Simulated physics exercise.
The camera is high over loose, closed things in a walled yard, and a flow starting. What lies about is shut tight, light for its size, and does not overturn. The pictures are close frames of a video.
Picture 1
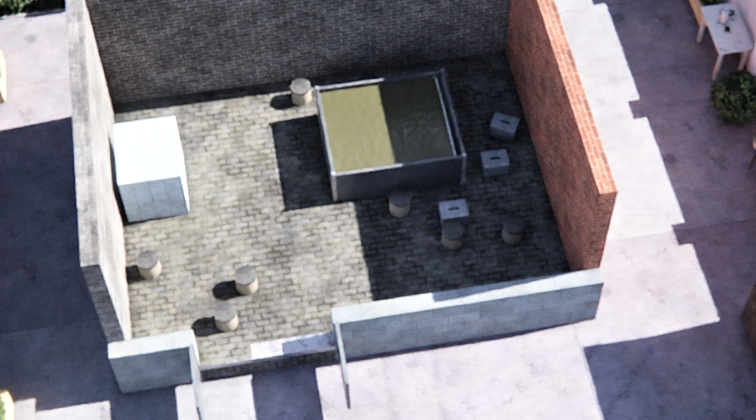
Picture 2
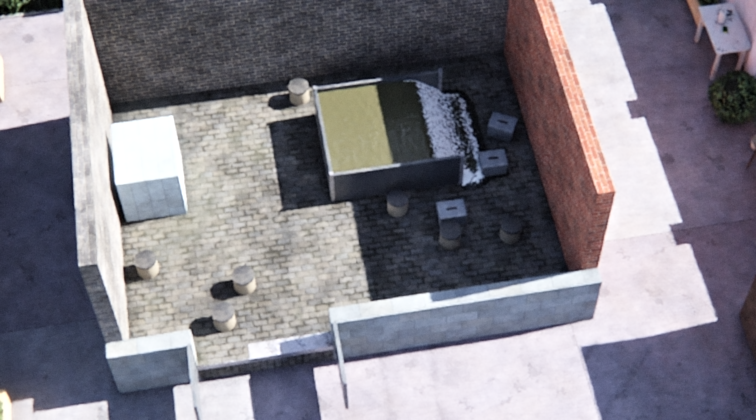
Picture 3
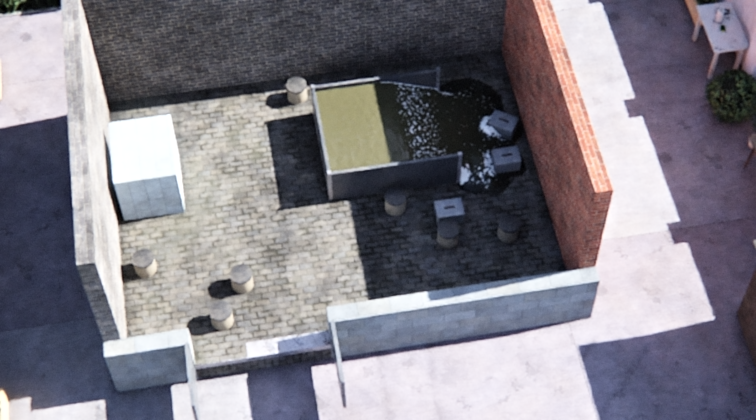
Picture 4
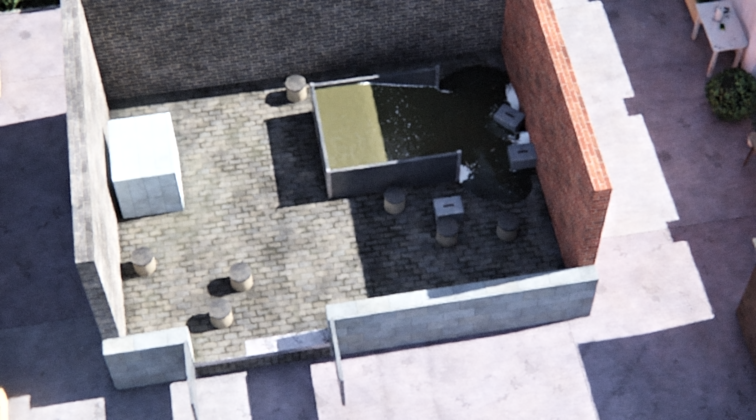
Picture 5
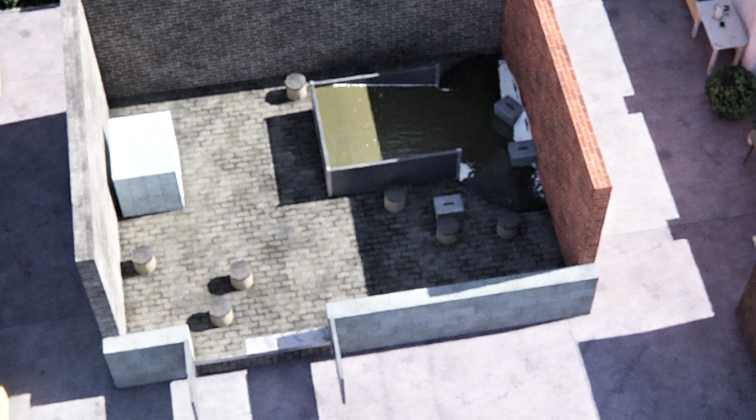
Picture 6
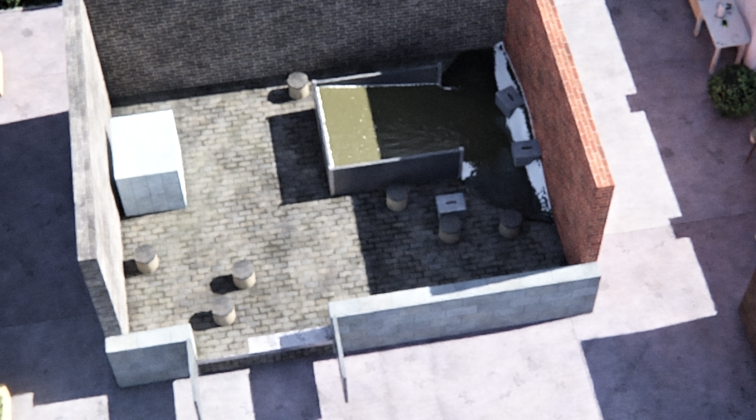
Walled brick yard from above, dark water pouring from the right side of an open tank and shifting two grey boxes rightward.
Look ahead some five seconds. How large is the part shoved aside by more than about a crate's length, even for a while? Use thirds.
Share: At least two thirds.
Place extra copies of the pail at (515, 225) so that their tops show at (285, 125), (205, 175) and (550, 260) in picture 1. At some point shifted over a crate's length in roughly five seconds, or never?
As listed: Under that, short of that, pushed that far.
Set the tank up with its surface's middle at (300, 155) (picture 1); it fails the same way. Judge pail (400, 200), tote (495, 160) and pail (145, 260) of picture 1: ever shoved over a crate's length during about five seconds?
As listed: That far or more, pushed that far, not that far.
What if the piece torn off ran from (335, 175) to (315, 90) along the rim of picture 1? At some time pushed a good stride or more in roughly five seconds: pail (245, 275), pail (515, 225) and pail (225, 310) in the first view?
In that order: That far or more, no, pushed that far.
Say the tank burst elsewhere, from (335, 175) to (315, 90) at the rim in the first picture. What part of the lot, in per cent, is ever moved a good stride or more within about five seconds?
Near 40 in a hundred.
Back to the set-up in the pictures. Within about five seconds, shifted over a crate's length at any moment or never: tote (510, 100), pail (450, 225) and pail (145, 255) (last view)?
One after the other: Swept aside, yes, no.
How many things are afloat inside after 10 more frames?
The number is 2.
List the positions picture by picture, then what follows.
The first frame shows a tote at (495, 158) rests on the ground; a tote at (505, 122) rests on the ground; 0 of 10 have shifted.
The second frame shows a tote at (493, 158) rests on the ground; a tote at (503, 122) rests on the ground; 0 of 10 have shifted.
The third frame shows a tote at (506, 155) rests on the ground, close to its start; a tote at (503, 121), on the bottom, close to its start; 1 of 10 have shifted.
The fourth frame shows a tote at (522, 152) rests on the ground, a stride from its start; a tote at (510, 115), on the bottom, close to its start; 2 of 10 have shifted.
The fifth frame shows a tote at (523, 149), afloat, a stride from its start; a tote at (510, 107) floats, close to its start; 2 of 10 have shifted.
The sixth frame shows a tote at (527, 148), afloat, a stride from its start; a tote at (511, 98), afloat, close to its start; 2 of 10 have shifted.
A moment on, 2 of 10 are well off their spots; 2 afloat.
Next, 3 of 10 are well off their spots; 2 afloat.
Later, 5 of 10 are well off their spots; 1 afloat.
In the end, 7 of 10 are well off their spots, and 7 have been at some point; 7 afloat.
